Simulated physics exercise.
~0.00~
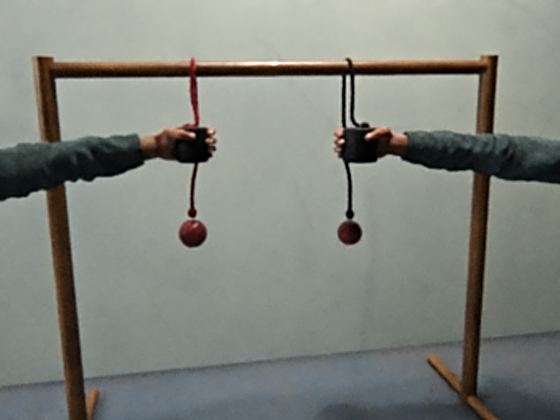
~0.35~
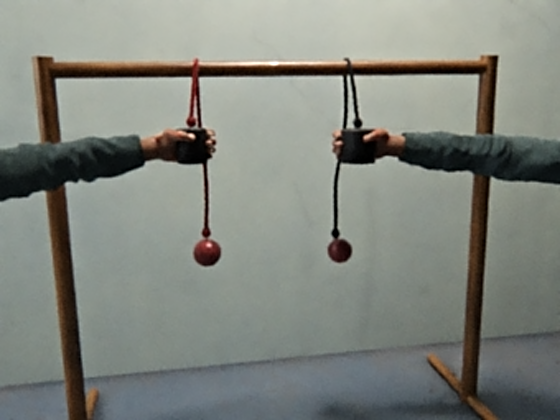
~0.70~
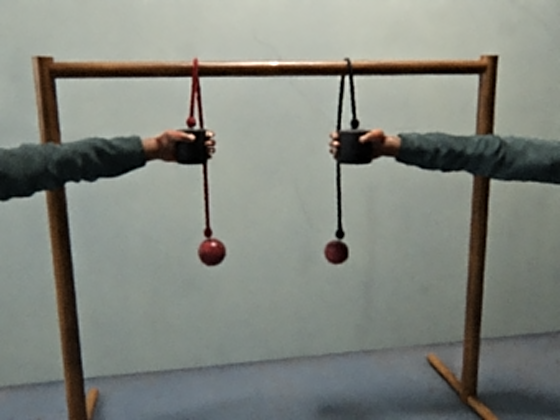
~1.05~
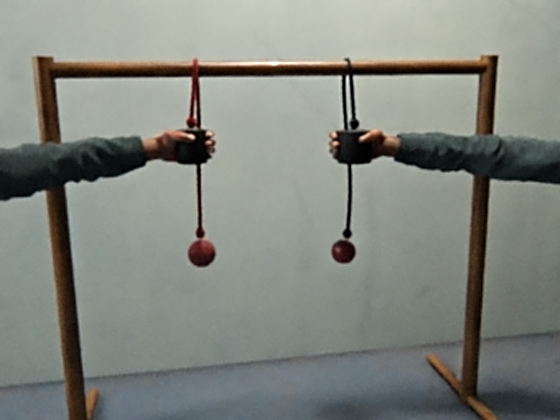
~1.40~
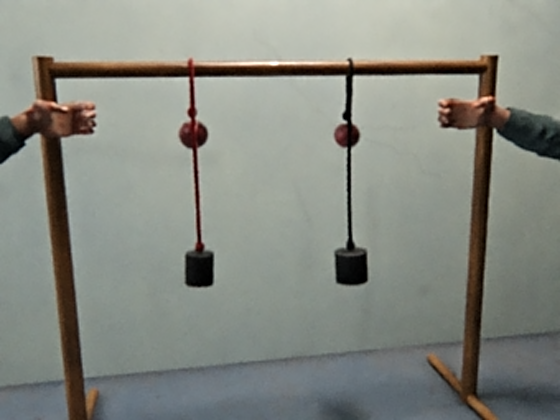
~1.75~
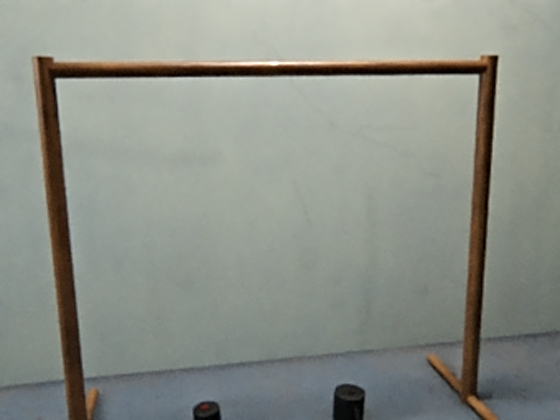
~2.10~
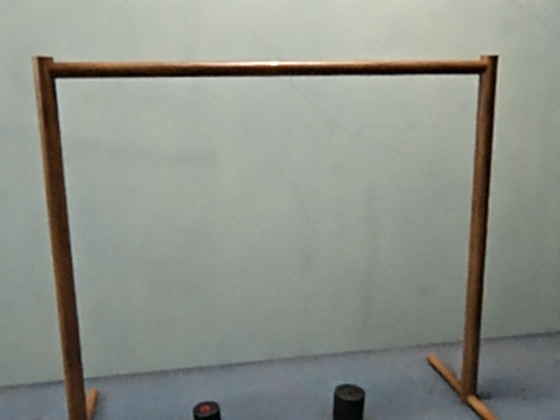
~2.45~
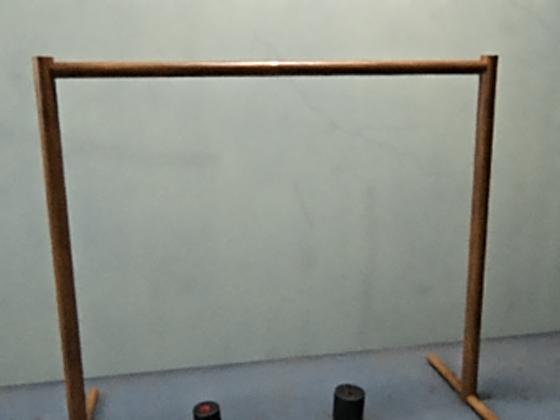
The video shows two hands holding dark cylinders tied to red and dark ropes draped over a wooden rail, with reddish balls swaying below. The hands let go and draw back, the cylinders drop as the balls rise, and both cylinders end on the floor beneath the bare rail.
